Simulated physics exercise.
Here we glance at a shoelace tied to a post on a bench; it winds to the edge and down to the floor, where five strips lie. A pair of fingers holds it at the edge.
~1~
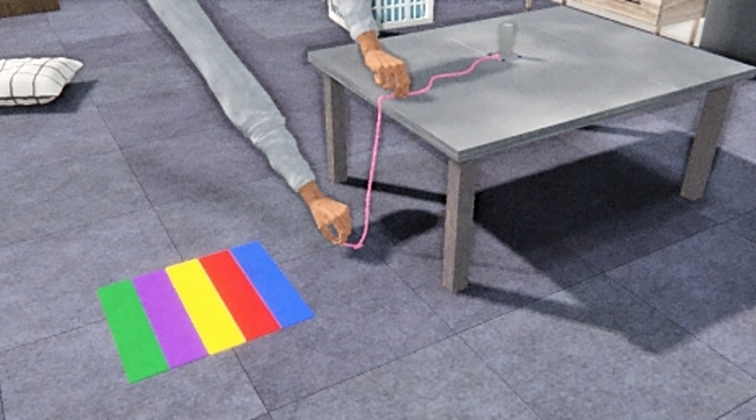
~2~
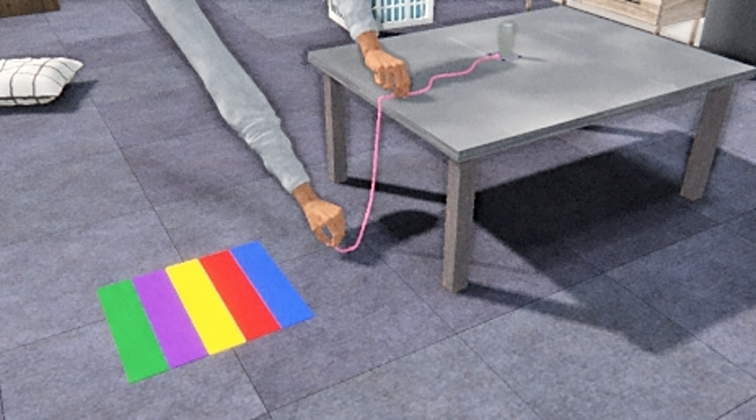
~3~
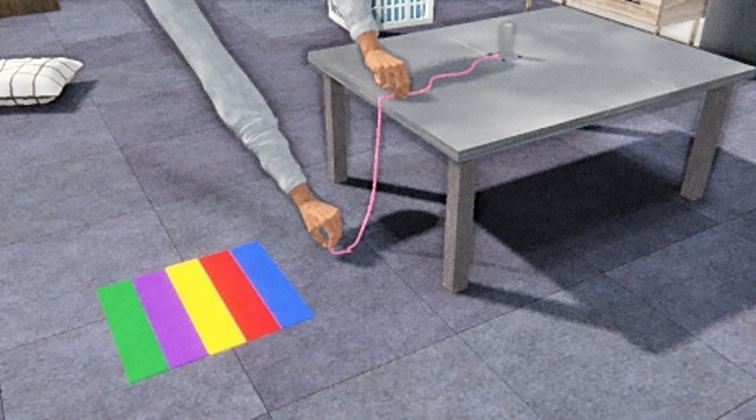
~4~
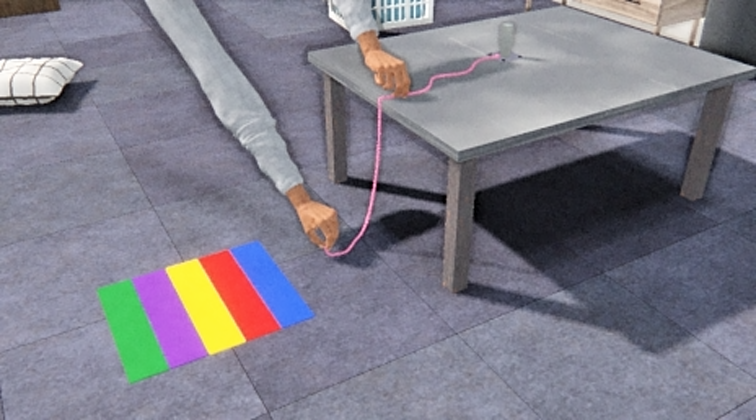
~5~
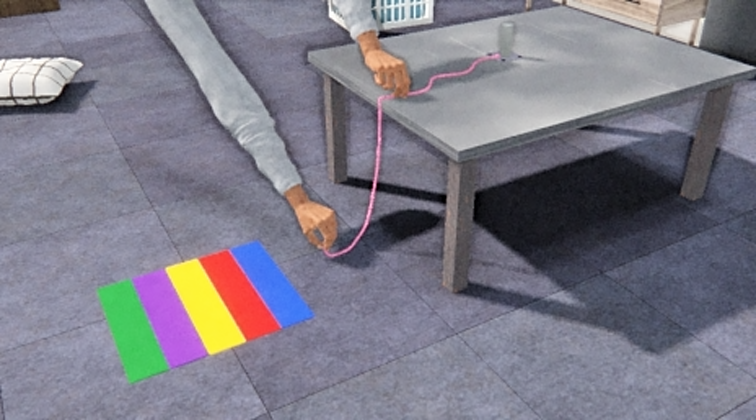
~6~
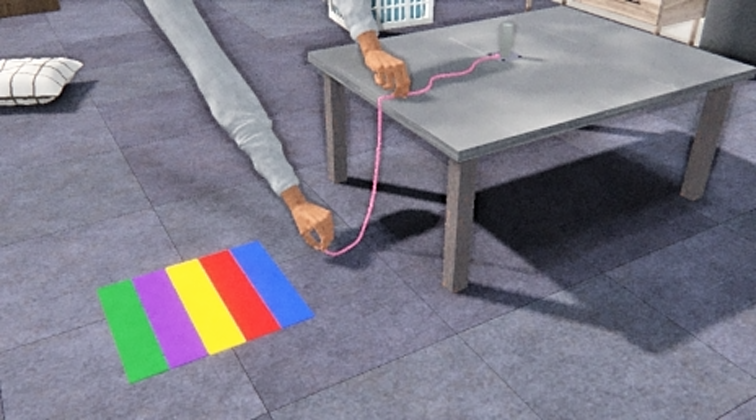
A hand pinched a pink shoelace at the edge of a gray table while another hand held its lower end near the floor and moved it slightly left, toward five colored strips.
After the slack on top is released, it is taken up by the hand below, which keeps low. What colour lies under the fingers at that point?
Red.
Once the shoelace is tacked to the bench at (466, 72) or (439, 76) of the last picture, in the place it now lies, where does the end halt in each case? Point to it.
Respectively, (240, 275) and (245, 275).
A little later, end near (284, 260); short of the strips.
Next, end near (252, 270); over blue.
When it is tight, end near (233, 276); over red. The end stops over the red strip.
